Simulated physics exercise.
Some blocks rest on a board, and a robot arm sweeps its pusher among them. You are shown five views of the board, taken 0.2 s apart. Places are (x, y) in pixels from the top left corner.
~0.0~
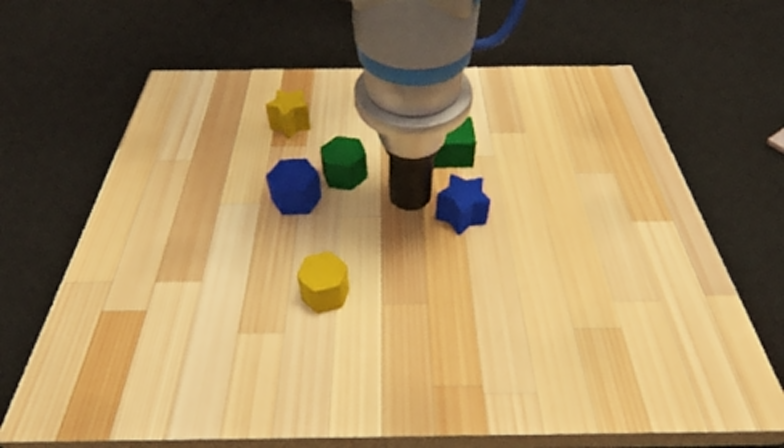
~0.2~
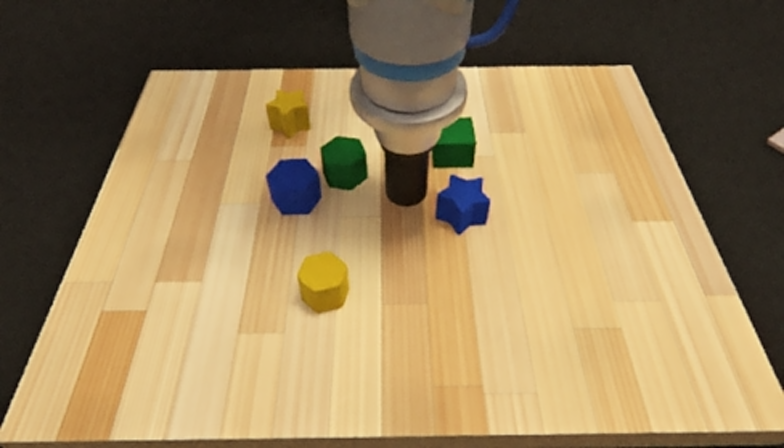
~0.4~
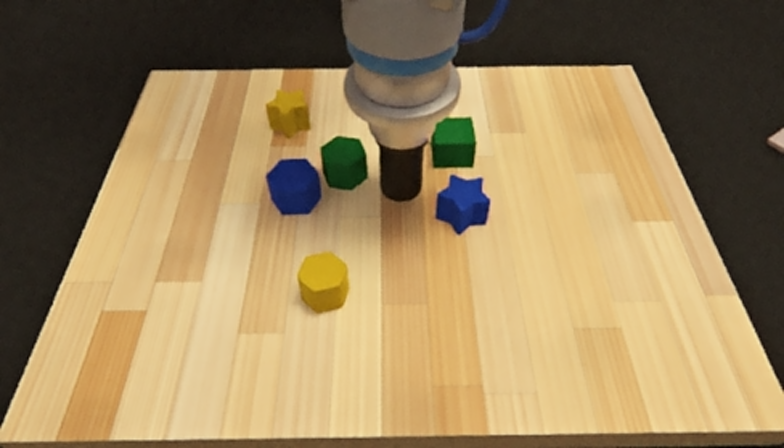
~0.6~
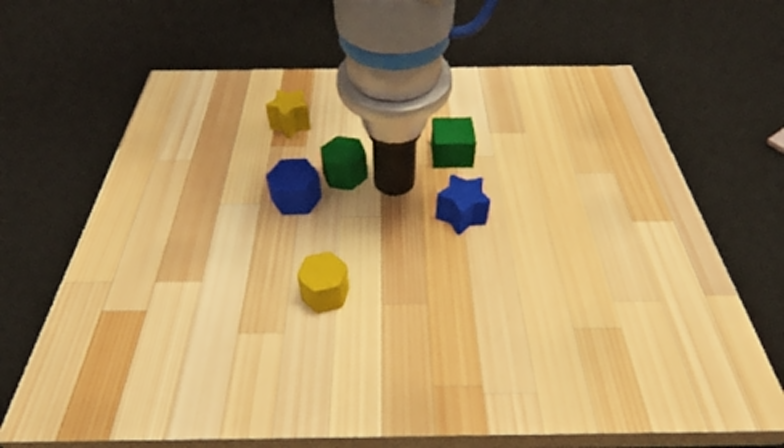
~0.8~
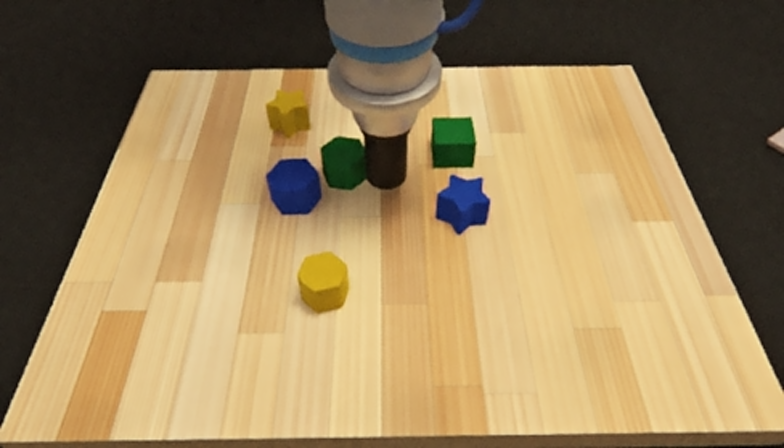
A robot arm's dark pusher moves slightly left and a little upward across a wooden board, nearing a green hexagonal block, while the surrounding blue, yellow and green blocks, including a yellow star and a blue star, stay still.
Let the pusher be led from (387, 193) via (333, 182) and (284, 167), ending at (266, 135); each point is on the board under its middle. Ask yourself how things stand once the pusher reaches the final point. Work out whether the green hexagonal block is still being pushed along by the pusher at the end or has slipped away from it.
It remains before the pusher.
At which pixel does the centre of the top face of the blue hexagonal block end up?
Put as a pixel place, it's (269, 176).
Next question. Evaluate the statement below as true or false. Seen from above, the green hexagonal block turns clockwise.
True.
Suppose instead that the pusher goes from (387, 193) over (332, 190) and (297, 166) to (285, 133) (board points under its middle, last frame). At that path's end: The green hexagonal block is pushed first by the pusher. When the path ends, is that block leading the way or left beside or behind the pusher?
It rides in front to the end.
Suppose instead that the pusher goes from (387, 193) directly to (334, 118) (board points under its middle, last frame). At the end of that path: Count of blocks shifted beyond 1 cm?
My guess is one.
On the path given first. One third of the way, pusher at (330, 164); green hexagonal block at (304, 136), turned 15° clockwise.
Two thirds of the way, pusher at (279, 149); yellow star-shaped block at (282, 94), turned 40° clockwise; blue hexagonal block at (269, 176), turned 35° anticlockwise; green hexagonal block at (267, 117), turned 30° clockwise.
At the end, pusher at (262, 118); yellow star-shaped block at (281, 81), turned 95° clockwise; blue hexagonal block at (269, 176), turned 35° anticlockwise; green hexagonal block at (246, 90), turned 20° clockwise; blue star-shaped block not moved.
